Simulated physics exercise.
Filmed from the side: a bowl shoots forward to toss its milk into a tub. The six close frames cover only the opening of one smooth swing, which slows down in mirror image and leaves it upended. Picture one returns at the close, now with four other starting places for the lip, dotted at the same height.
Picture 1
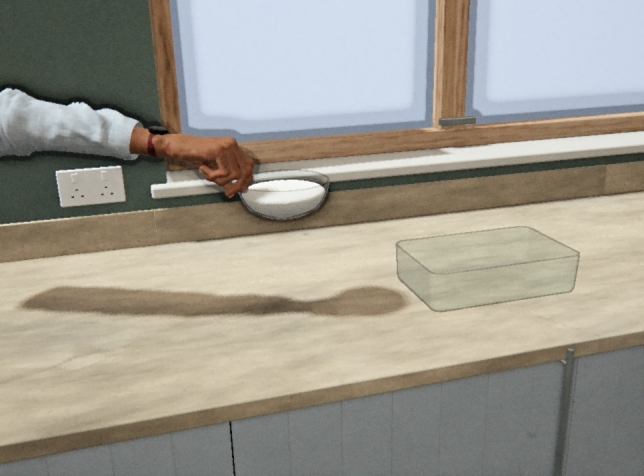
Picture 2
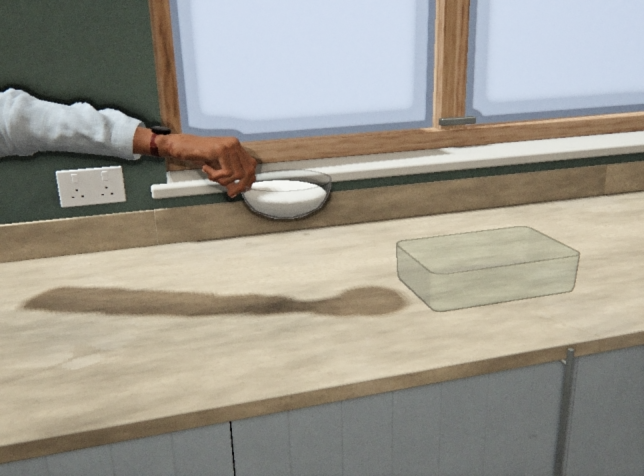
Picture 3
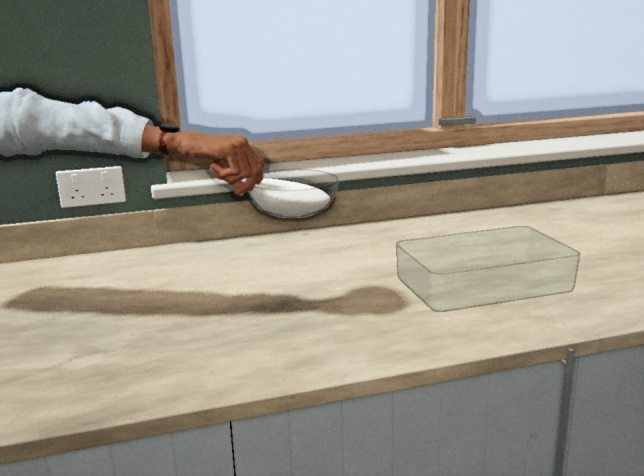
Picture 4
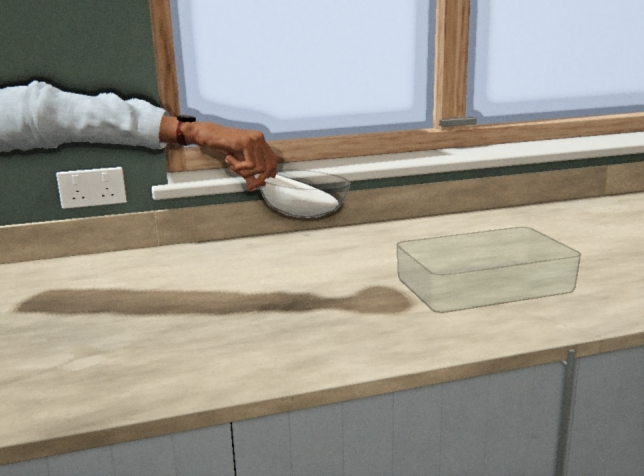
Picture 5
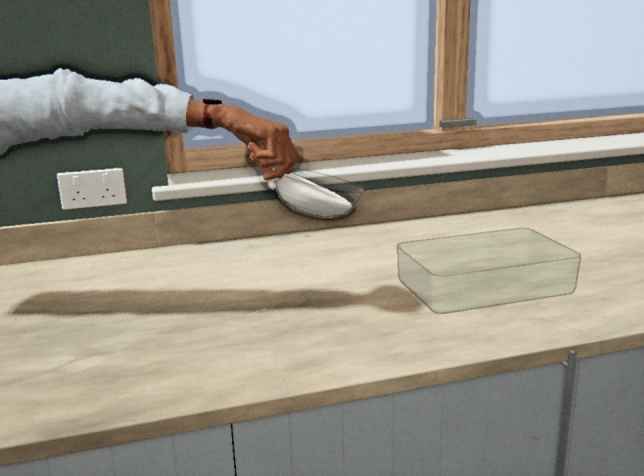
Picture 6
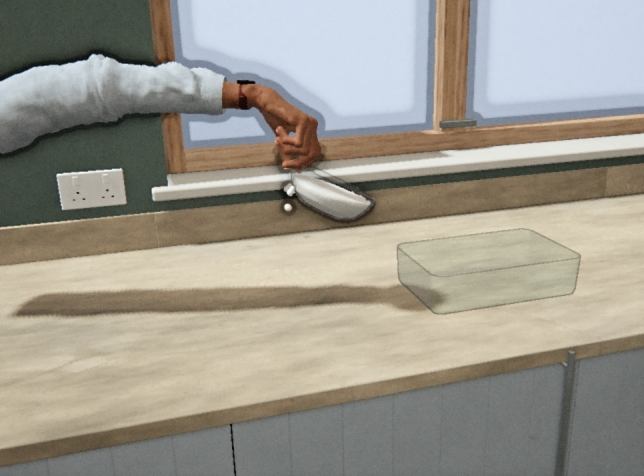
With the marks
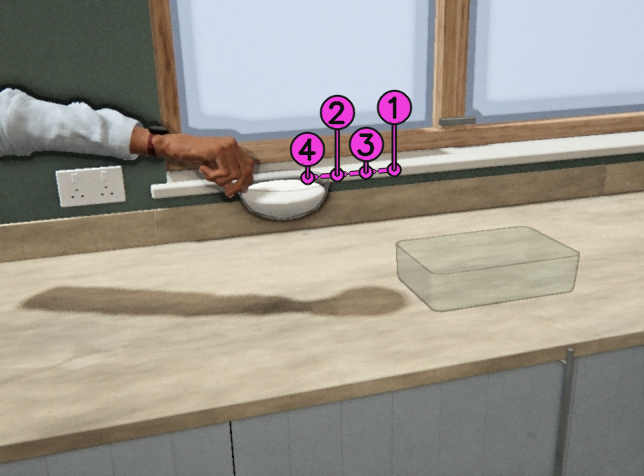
A clear bowl of white milk, gripped by a hand in a pale blue sleeve, moves rightward above a pale wooden kitchen worktop, seen from the side by a still camera. An empty, see-through greenish tub sits at right, below a wood-framed window, with a white socket on the dark green wall at left. The hand carries and tilts the bowl right-side down, and white drops slip off its left edge.
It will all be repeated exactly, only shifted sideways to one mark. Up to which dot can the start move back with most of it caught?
Take 4.
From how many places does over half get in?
All four.
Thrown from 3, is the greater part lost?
No, that is safe.
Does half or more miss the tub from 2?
No.
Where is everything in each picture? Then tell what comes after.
Upright, lip at (325, 176); tub from (430, 312) to (572, 290); nothing has left yet, in the first picture.
Upright, lip at (328, 175); nothing has left yet, in the second picture.
Upright, lip at (335, 175); nothing has left yet, in the third picture.
Tipped about 6°, lip at (346, 179); milk is over the rim, down to (272, 178), in the fourth picture.
Tipped about 16°, lip at (360, 186); milk is over the rim, down to (271, 186), in the fifth picture.
Tipped about 29°, lip at (371, 196); milk is over the rim, down to (288, 209), in the sixth picture.
In magenta, 1 at (394, 169); 2 at (337, 174); 3 at (366, 172); 4 at (307, 177).
With 1, about 73 % lands in the tub, 3 % falls short and 24 % goes beside or beyond.
With 2, about 82 % lands in the tub, 7 % falls short and 11 % goes beside or beyond.
With 3, about 83 % lands in the tub, 3 % falls short and 14 % goes beside or beyond.
With 4, about 67 % lands in the tub, 26 % falls short and 7 % goes beside or beyond.
